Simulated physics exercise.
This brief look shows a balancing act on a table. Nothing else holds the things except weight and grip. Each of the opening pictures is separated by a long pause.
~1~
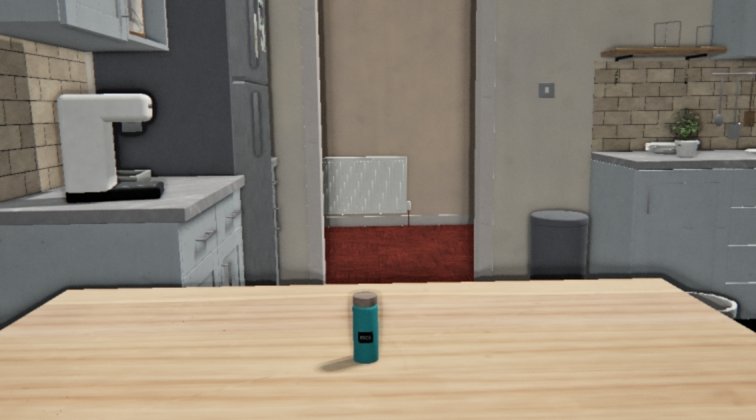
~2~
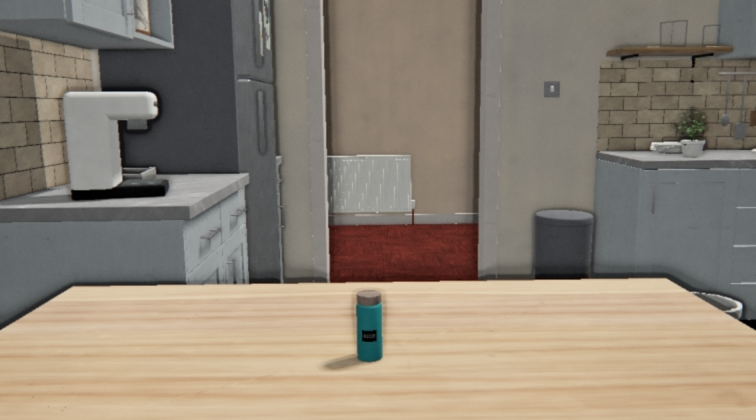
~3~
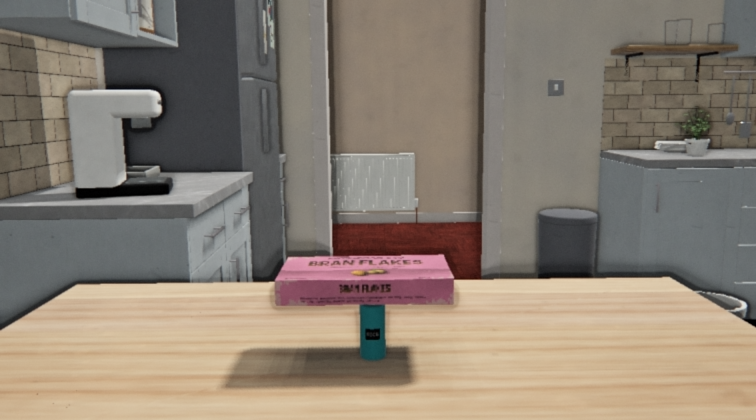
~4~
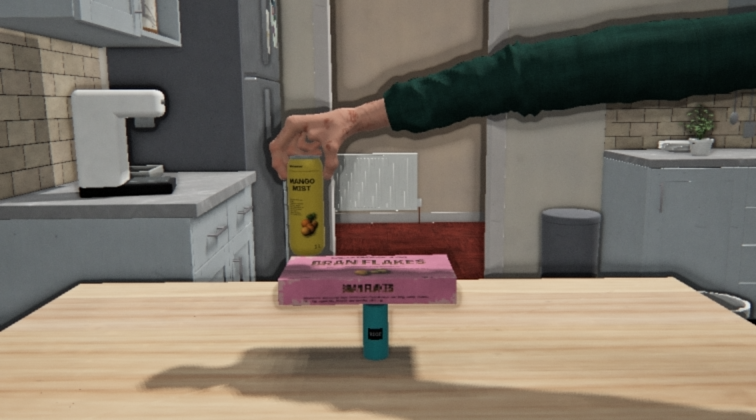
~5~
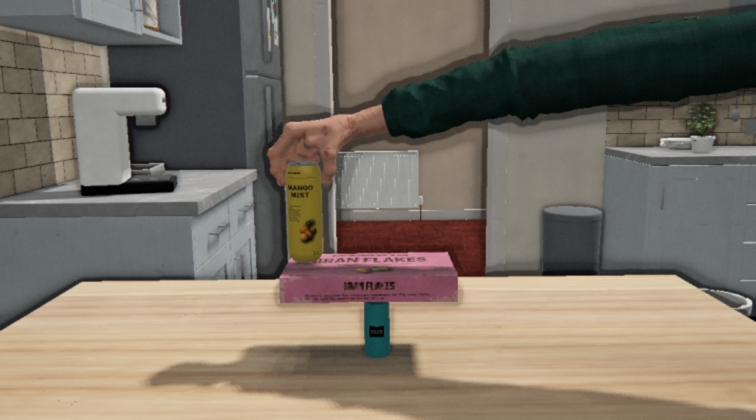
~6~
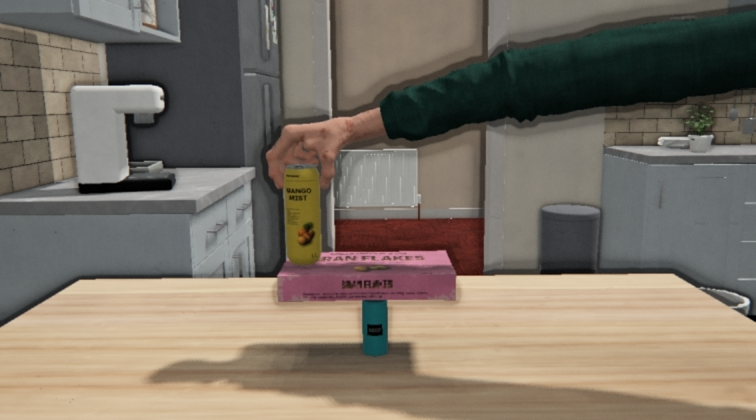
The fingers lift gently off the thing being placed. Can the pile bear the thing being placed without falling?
No. Doesn't stay put.
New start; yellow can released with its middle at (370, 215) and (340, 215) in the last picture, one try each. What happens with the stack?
It stays steady first and tips over second.
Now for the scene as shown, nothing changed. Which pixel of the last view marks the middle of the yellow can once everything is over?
It finishes at about (199, 347).
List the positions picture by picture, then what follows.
In the first picture, the last thing is not in view yet.
In the second picture, the last thing is not in view yet.
In the third picture, the last thing is not in view yet; pink packet (365, 279).
In the fourth picture, on its way; yellow can (306, 205); pink packet (368, 278).
In the fifth picture, on its way; yellow can (304, 212); pink packet (369, 276).
In the sixth picture, in place under the hand; yellow can (303, 214); pink packet (368, 274).
Then, 0.40 s after the last picture, yellow can now fallen; pink packet tipped 41° from how it was.
Then, 0.50 s after the last picture, pink packet tipped 54° from how it was.
Then, 0.60 s after the last picture, pink packet tipped 42° from how it was; turquoise shaker tipped 13° from how it was.
Then, 0.70 s after the last picture, pink packet now fallen; turquoise shaker tipped 71° from how it was.
At rest, fallen, pink packet, turquoise shaker and yellow can. Seen from the same camera at the end, yellow can near (199, 347). The stack comes apart.
